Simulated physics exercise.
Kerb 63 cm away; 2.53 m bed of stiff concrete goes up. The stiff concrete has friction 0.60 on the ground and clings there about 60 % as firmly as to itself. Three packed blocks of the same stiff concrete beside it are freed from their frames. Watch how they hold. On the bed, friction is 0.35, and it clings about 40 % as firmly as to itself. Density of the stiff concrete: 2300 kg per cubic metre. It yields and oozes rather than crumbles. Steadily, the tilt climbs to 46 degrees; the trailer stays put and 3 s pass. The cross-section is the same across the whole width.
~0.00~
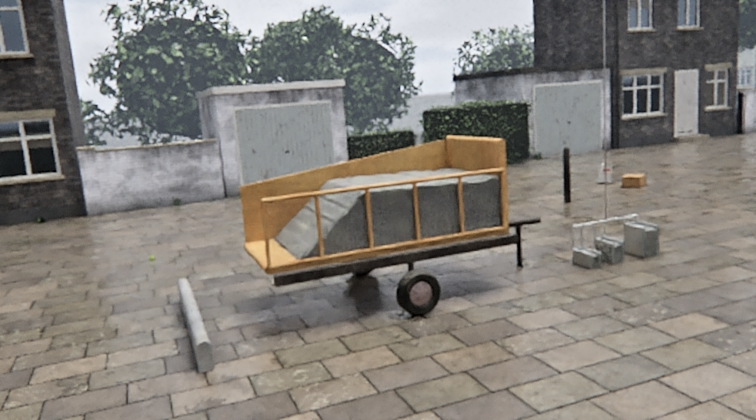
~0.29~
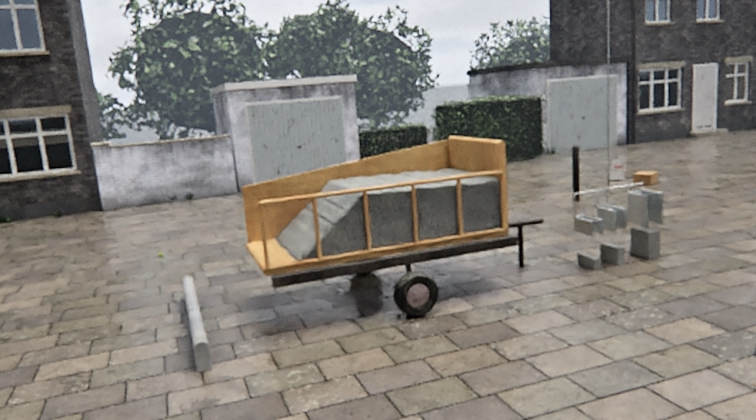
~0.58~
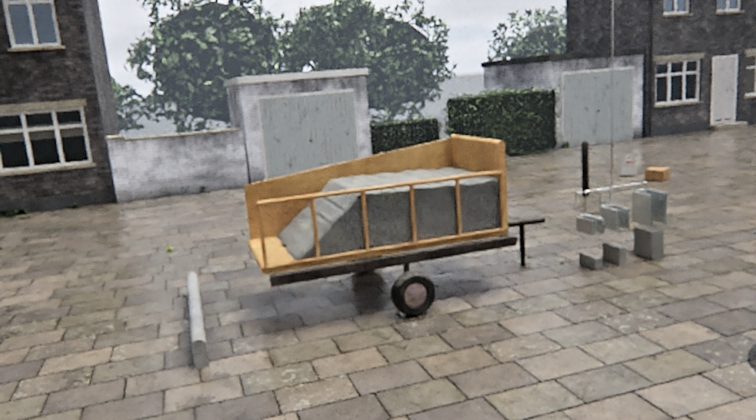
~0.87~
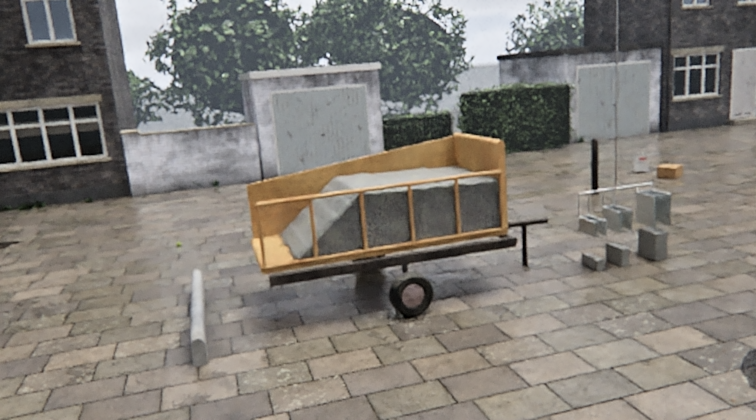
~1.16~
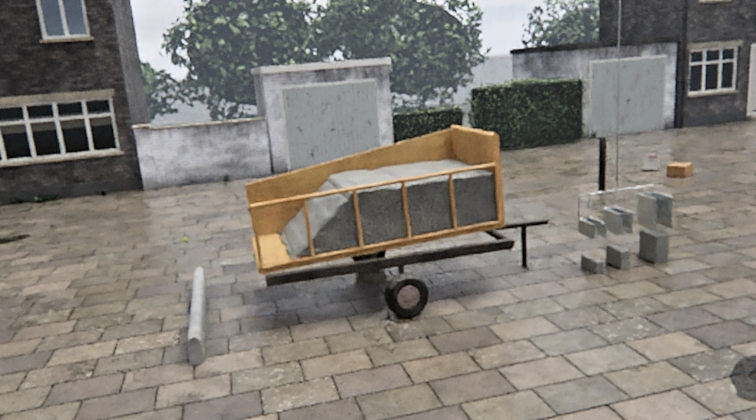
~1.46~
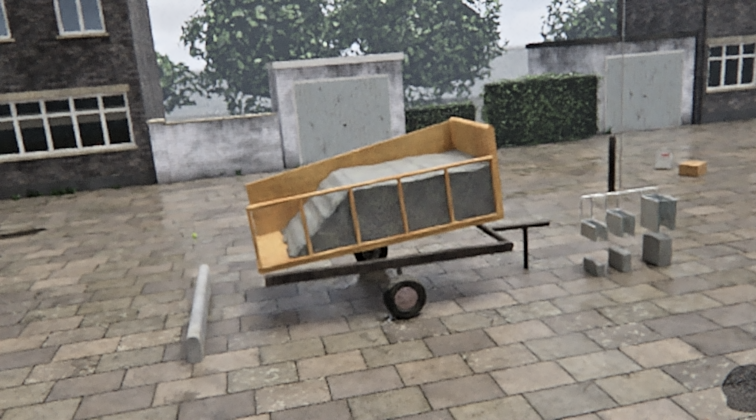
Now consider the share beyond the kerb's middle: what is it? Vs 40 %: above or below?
Above.
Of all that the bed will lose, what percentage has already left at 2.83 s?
The value is close to 0 %.
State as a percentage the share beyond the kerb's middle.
The figure sits near 50 percent.
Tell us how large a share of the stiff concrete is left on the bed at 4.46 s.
It works out at roughly 90 percent.
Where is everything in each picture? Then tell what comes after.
In the first picture, top of the high end at (499, 143), tilt 0 degrees; front end of the stiff concrete at (305, 256); test blocks 14 cm, 22 cm, 34 cm high (left to right).
In the second picture, top of the high end at (499, 145), tilt 0 degrees; front end of the stiff concrete at (303, 258); test blocks 14 cm, 22 cm, 34 cm high (left to right).
In the third picture, top of the high end at (498, 145), tilt 0 degrees; front end of the stiff concrete at (302, 257); test blocks 14 cm, 22 cm, 34 cm high (left to right).
In the fourth picture, top of the high end at (498, 145), tilt 0 degrees; front end of the stiff concrete at (300, 257); test blocks 14 cm, 22 cm, 34 cm high (left to right).
In the fifth picture, top of the high end at (492, 138), tilt 3 degrees; front end of the stiff concrete at (297, 259); test blocks 14 cm, 22 cm, 34 cm high (left to right).
In the sixth picture, top of the high end at (487, 130), tilt 5 degrees; front end of the stiff concrete at (296, 258); test blocks 14 cm, 22 cm, 34 cm high (left to right).
By 2.83 s, the tilt is 17 degrees, all is on the bed and 0 % past the kerb's middle.
By 4.46 s, the tilt is 31 degrees, 92 % is on the bed and 0 % past the kerb's middle.
By 6.08 s, the tilt is 44 degrees, none is on the bed and 49 % past the kerb's middle.
By 7.71 s, the tilt is 46 degrees, none is on the bed and 49 % past the kerb's middle.
By 9.41 s, at the end, the tilt is 46 degrees, none is on the bed and 49 % past the kerb's middle.
